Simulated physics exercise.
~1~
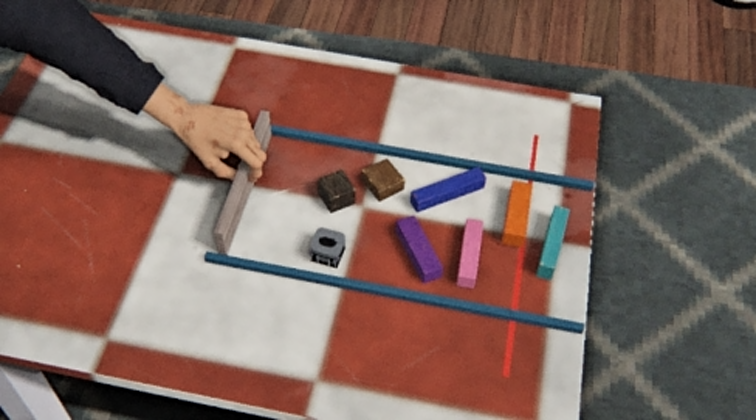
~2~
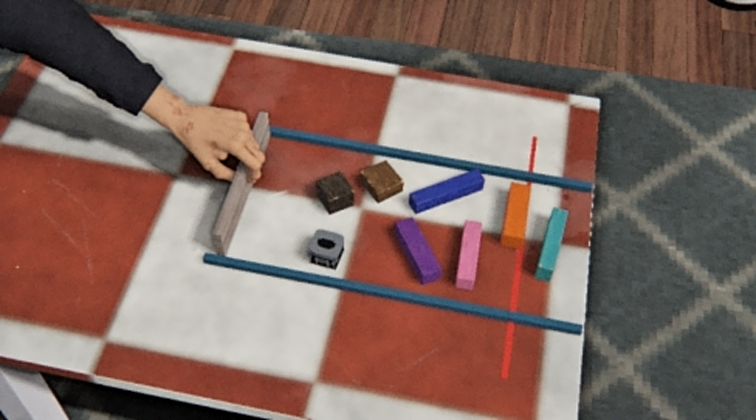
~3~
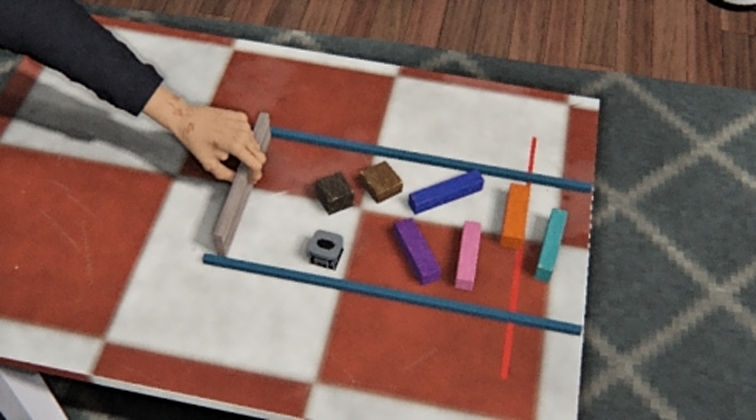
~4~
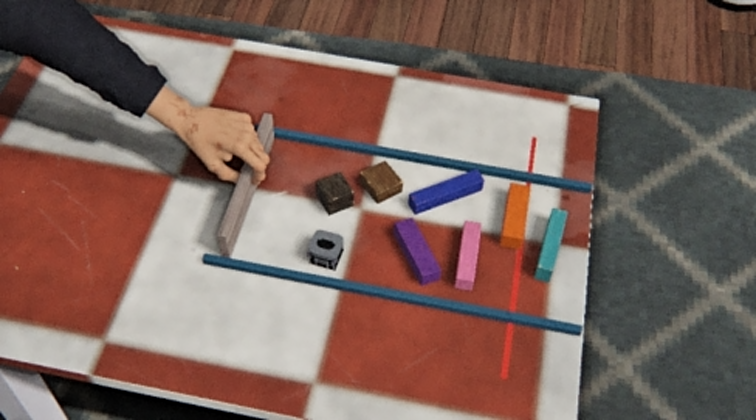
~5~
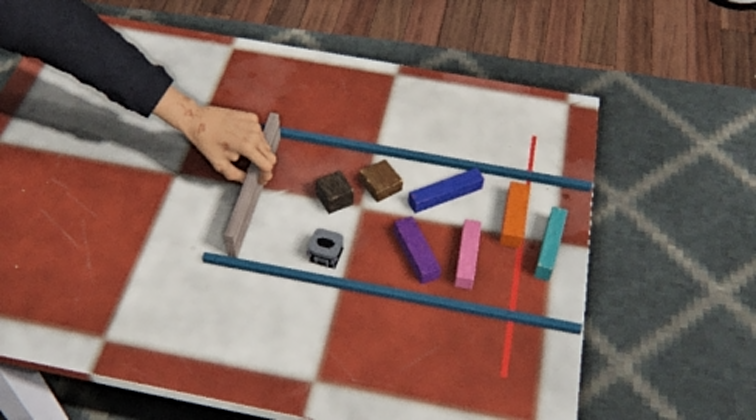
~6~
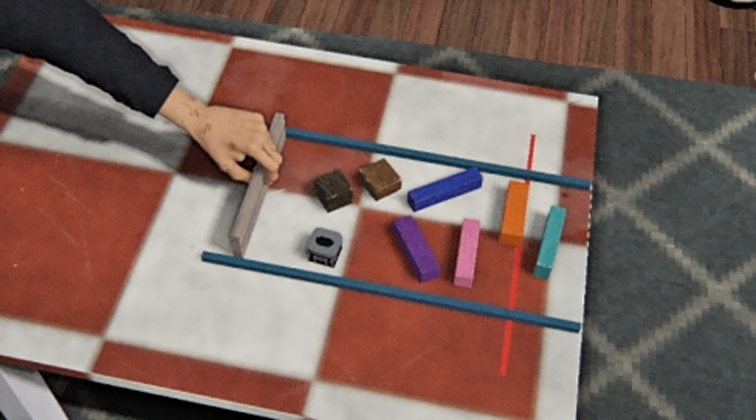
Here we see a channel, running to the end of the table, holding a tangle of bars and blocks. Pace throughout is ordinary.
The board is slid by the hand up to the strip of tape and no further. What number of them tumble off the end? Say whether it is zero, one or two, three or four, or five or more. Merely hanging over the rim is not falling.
Dropped: One or two.
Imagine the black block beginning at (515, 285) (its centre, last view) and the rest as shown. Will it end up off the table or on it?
So it drops, then.
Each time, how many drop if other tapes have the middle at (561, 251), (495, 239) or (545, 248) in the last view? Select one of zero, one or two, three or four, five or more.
Going tape by tape, I get more than four, then none at all, then 3 or 4.
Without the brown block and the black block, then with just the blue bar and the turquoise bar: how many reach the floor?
First 0, then 0.
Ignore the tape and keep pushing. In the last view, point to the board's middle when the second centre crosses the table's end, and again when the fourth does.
I'd say close to (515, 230), then close to (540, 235).
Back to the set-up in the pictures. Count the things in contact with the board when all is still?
The answer is 3.
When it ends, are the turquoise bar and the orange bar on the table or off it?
As for the turquoise bar, it goes down, and the orange bar goes down.
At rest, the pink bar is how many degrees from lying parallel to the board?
Out of line by around 25°.
A little later, none off yet; turquoise bar at rest near (550, 242); orange bar at rest near (514, 213); pink bar at rest near (467, 252).
Next, none off yet; turquoise bar at rest near (550, 242); orange bar at rest near (514, 213); pink bar at rest near (468, 253).
Later still, none off yet; turquoise bar shifted a little near (566, 247); orange bar shifted about its own width near (557, 225); pink bar shifted about its own width near (530, 263).
When it is over, the number that fall off is one or two; down, orange bar and turquoise bar.
